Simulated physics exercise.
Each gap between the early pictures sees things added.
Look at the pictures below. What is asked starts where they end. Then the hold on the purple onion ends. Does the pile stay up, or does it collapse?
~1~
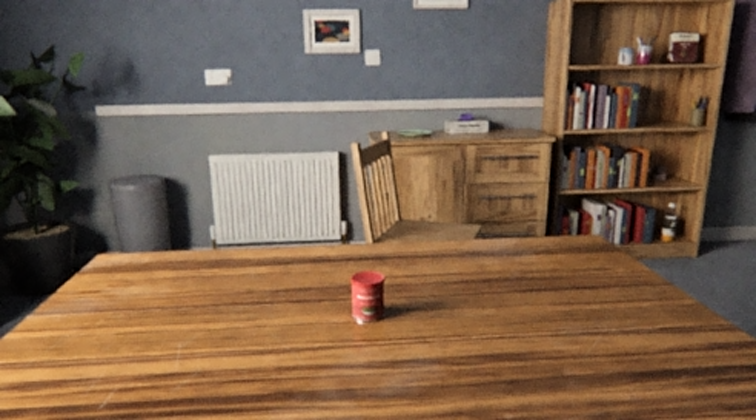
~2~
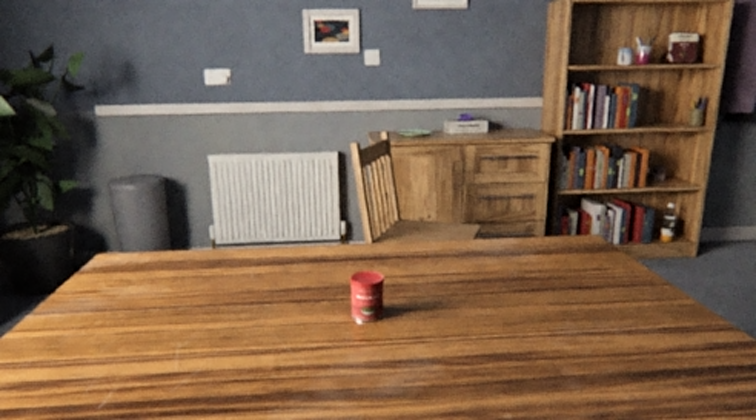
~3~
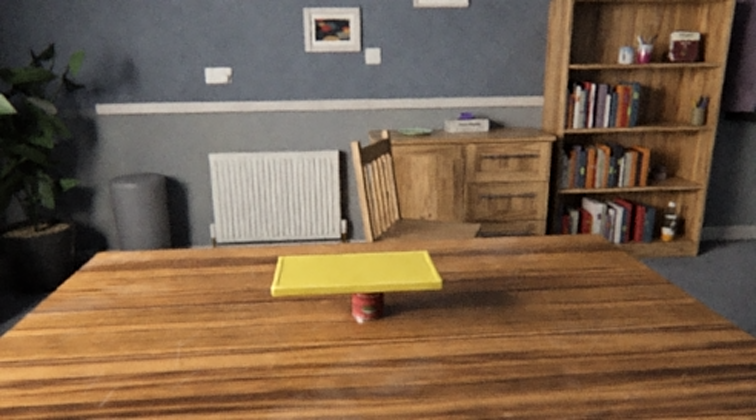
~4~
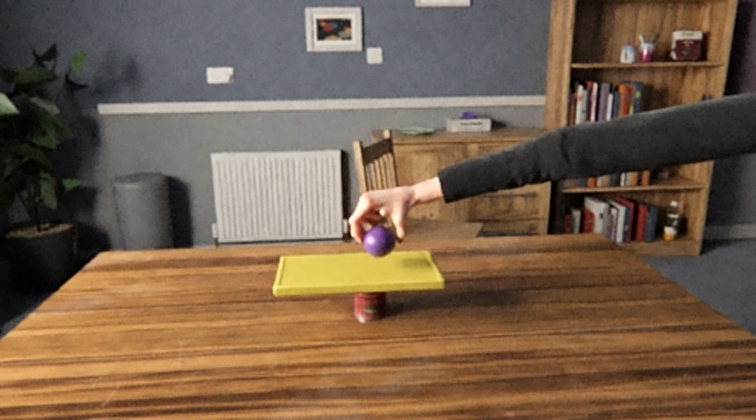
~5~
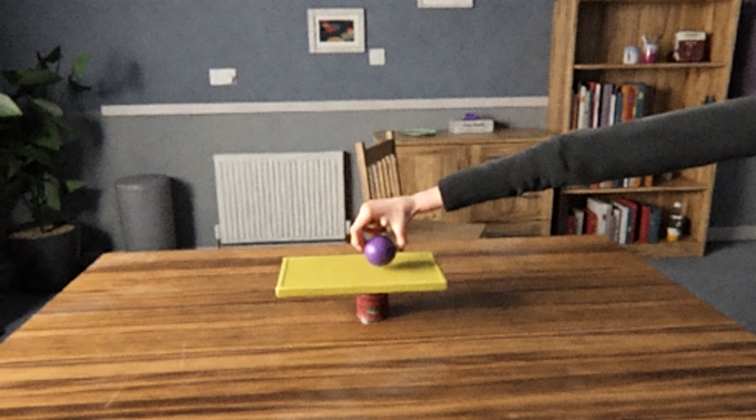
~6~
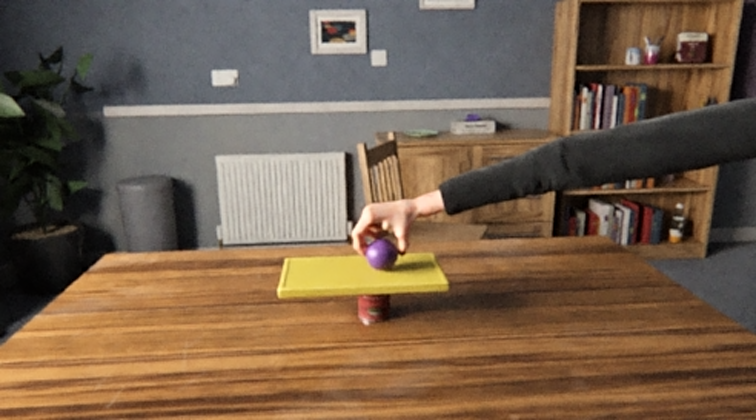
Looks to me like it is stable after that.
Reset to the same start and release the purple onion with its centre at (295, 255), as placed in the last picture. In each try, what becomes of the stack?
After that, it tumbles down.
Then, 0.20 s later than the last frame, all is still.
Then, 0.70 s later than the last frame, purple onion resting near (382, 255).
When it is over, all 3 as before. End places, in pixels of the last picture, purple onion near (382, 255). The stack keeps its balance.
